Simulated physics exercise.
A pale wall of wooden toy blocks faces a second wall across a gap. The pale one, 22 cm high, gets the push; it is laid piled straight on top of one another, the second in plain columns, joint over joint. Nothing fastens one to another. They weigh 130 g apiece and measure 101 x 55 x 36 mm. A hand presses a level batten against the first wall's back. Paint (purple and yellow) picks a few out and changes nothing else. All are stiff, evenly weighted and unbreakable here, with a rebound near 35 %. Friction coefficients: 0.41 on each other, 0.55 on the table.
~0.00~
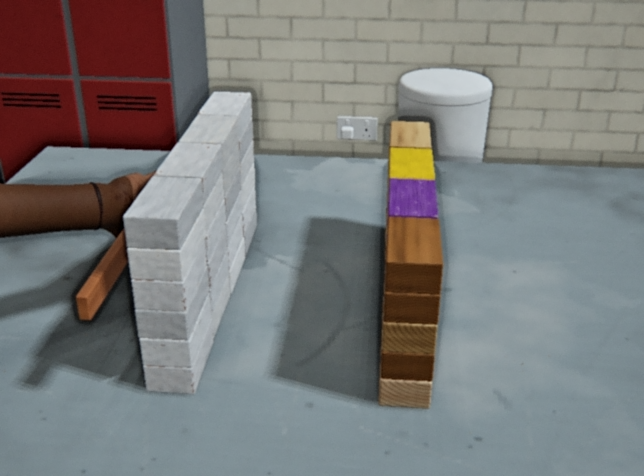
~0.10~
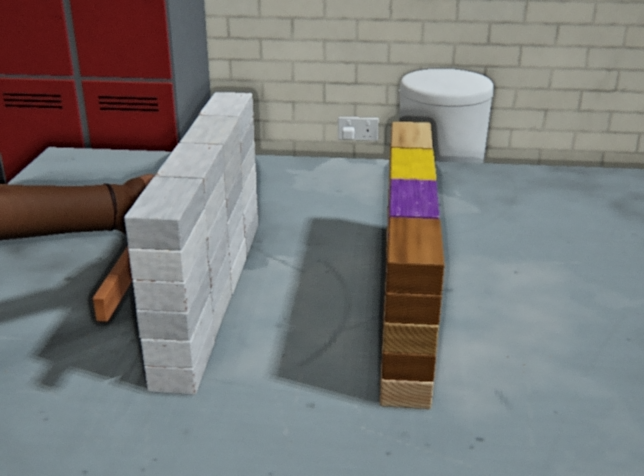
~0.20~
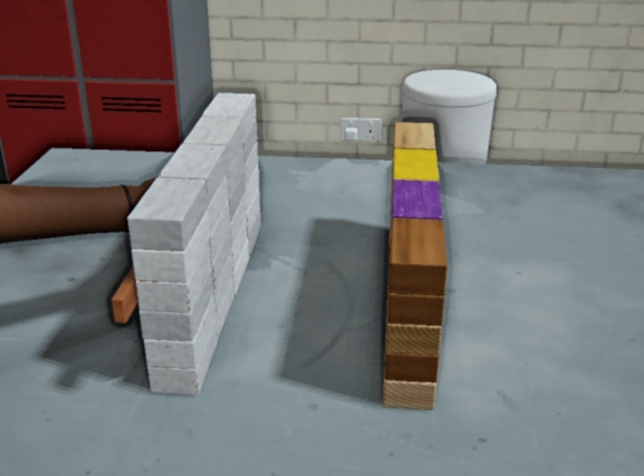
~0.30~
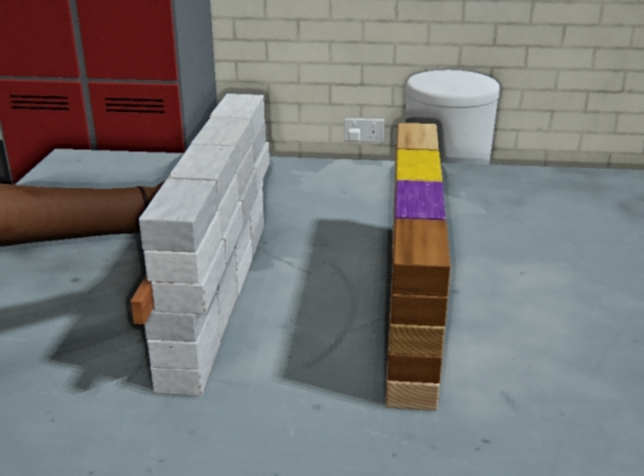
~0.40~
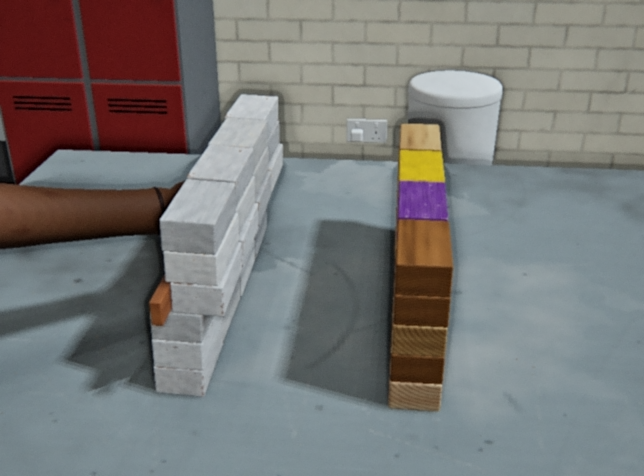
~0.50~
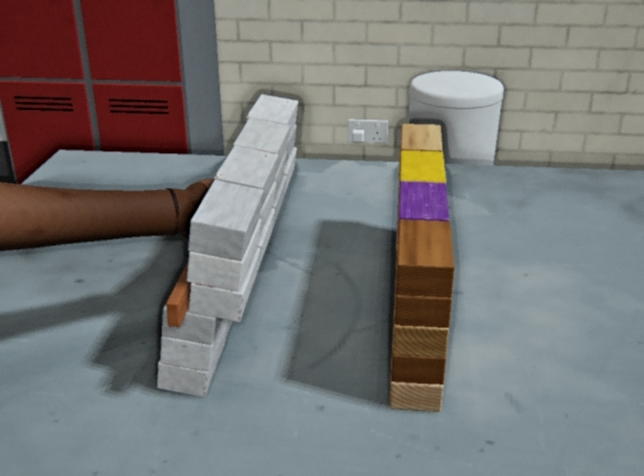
A pale block wall stands on the left of a grey floor, seen from slightly above and end-on, with red lockers, a cream brick wall, a socket and a white bin behind. To its right stands a brown wooden block wall topped partly with purple and yellow blocks. From the left, an arm pushes an orange-brown batten against the pale wall, shifting its upper courses rightward over the lower ones, while the camera drifts slightly.
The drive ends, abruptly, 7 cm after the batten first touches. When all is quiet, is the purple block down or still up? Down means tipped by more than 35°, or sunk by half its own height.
In the end the purple block holds its level.
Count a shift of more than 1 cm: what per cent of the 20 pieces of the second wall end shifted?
0 per cent.
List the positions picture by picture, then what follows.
In the first picture (places mark the middle of the side facing us; the camera pans a little), batten (83, 309) 35 mm from the wall; purple block (413, 196); yellow block (412, 162); the rest undisturbed.
The second picture shows batten (100, 310) 19 mm from the wall; purple block (414, 196).
The third picture shows batten (119, 311) 3 mm from the wall; purple block (417, 197).
The fourth picture shows batten (138, 313) 13 mm in; purple block (420, 198).
The fifth picture shows batten (156, 314) 29 mm in; purple block (423, 198).
The sixth picture shows batten (173, 315) 45 mm in; purple block (424, 199); yellow block (423, 165); the rest undisturbed.
After 0.64 s, 3 of the pale wall down; none of the 20 blocks of the second wall down; purple block unmoved.
After 0.82 s, 12 of the pale wall down; none of the 20 blocks of the second wall down; purple block unmoved.
At rest (1.5 s), 12 of the pale wall down; none of the 20 blocks of the second wall down; purple block unmoved; yellow block unmoved. As the last picture would show them, middles, purple block near (423, 213), yellow block near (422, 178).
